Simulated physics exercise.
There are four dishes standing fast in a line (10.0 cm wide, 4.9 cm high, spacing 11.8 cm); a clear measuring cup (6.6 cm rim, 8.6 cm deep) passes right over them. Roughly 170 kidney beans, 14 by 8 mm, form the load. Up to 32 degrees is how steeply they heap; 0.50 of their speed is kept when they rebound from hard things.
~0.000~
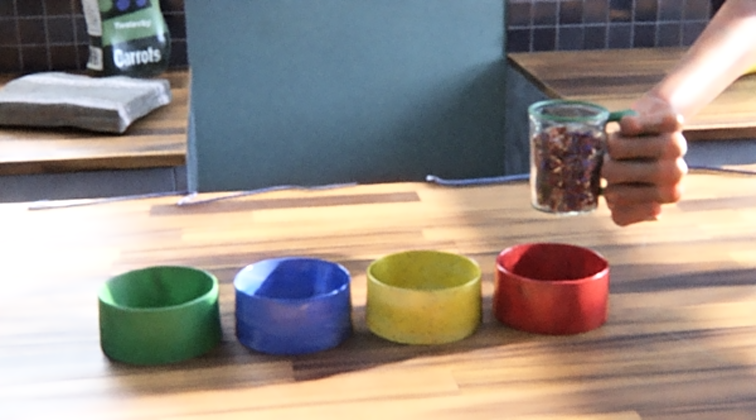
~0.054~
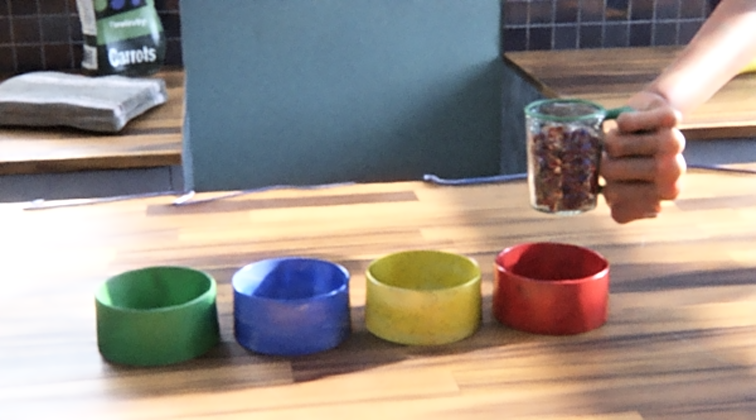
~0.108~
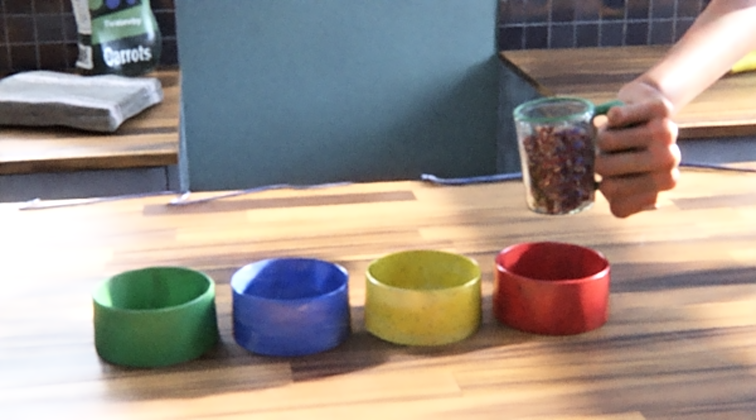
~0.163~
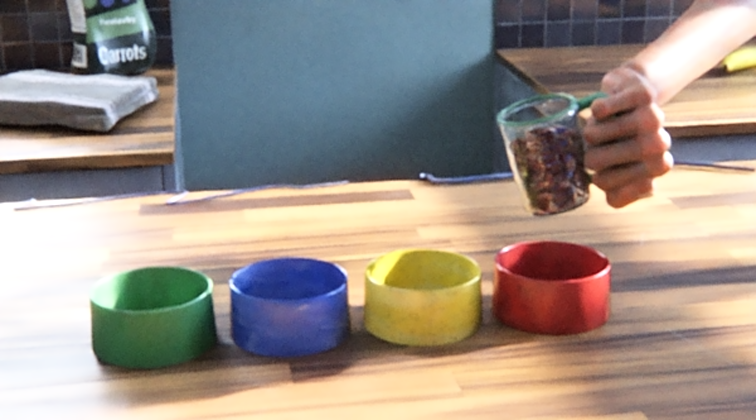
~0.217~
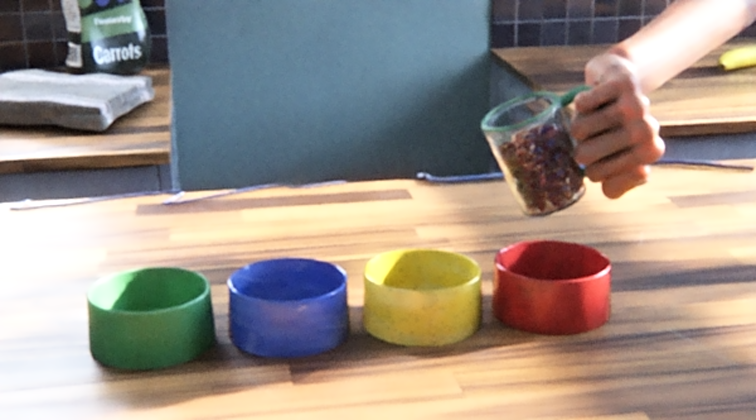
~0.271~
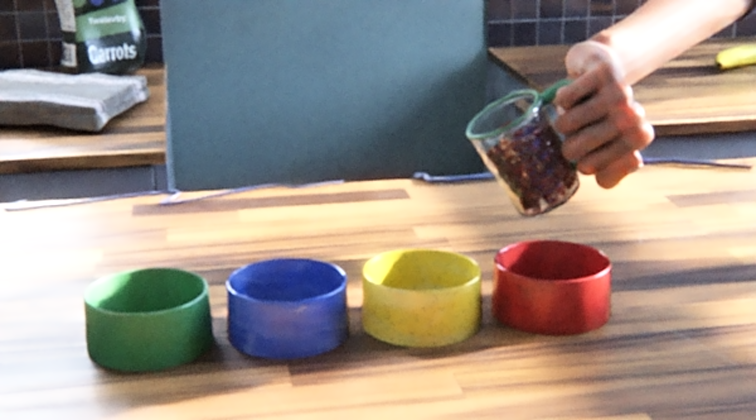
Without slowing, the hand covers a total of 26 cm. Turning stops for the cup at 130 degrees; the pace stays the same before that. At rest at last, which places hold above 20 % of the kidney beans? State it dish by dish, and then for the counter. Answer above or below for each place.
Red dish: Below, blue dish: Above, green dish: Below, yellow dish: Below, counter: Below.
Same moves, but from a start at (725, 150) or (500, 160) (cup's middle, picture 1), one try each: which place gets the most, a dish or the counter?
First try: Yellow; second try: Blue.
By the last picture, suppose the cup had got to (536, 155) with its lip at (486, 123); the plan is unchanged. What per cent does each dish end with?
Final shares - red 0 %, blue 100 %, green 0 %, yellow 0 %.
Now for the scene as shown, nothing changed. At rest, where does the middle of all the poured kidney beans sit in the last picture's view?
In the last view, approximately (284, 314).
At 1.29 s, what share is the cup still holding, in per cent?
Somewhere near 0 per cent of the load.
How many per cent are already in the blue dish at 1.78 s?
Roughly 90 in a hundred.
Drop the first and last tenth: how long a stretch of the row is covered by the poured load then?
7 cm, roughly.
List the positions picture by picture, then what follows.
The first picture shows cup at (567, 158), tilt 0 degrees, lip at (532, 112), moved 0.0 cm; middle of the pieces at (560, 174); red dish at (552, 262); yellow dish at (424, 270); blue dish at (293, 279); green dish at (157, 287).
The second picture shows cup at (564, 157), tilt 2 degrees, lip at (528, 113), moved 0.2 cm; middle of the pieces at (558, 173).
The third picture shows cup at (558, 157), tilt 7 degrees, lip at (517, 116), moved 0.8 cm; middle of the pieces at (553, 173).
The fourth picture shows cup at (547, 156), tilt 15 degrees, lip at (500, 121), moved 1.8 cm; middle of the pieces at (545, 173).
The fifth picture shows cup at (537, 156), tilt 22 degrees, lip at (485, 128), moved 2.7 cm; middle of the pieces at (537, 172).
The sixth picture shows cup at (526, 156), tilt 30 degrees, lip at (470, 135), moved 3.7 cm; middle of the pieces at (529, 172); red dish at (552, 261); yellow dish at (422, 270); blue dish at (287, 280); green dish at (146, 290). Its pace works out near 140 degrees a second; the hand travels 17 cm a second.
After 0.88 s, tilt 117 degrees; cup holds 85 %, blue 5 %.
After 1.29 s, tilt 130 degrees; cup holds 0 %, blue 90 %.
Then, at 1.78 s, tilt 130 degrees; cup holds 0 %, blue 90 %.
By 2.1 s all is still; red 0 %, blue 90 %, green 0 %, yellow 0 %, counter 10 %.
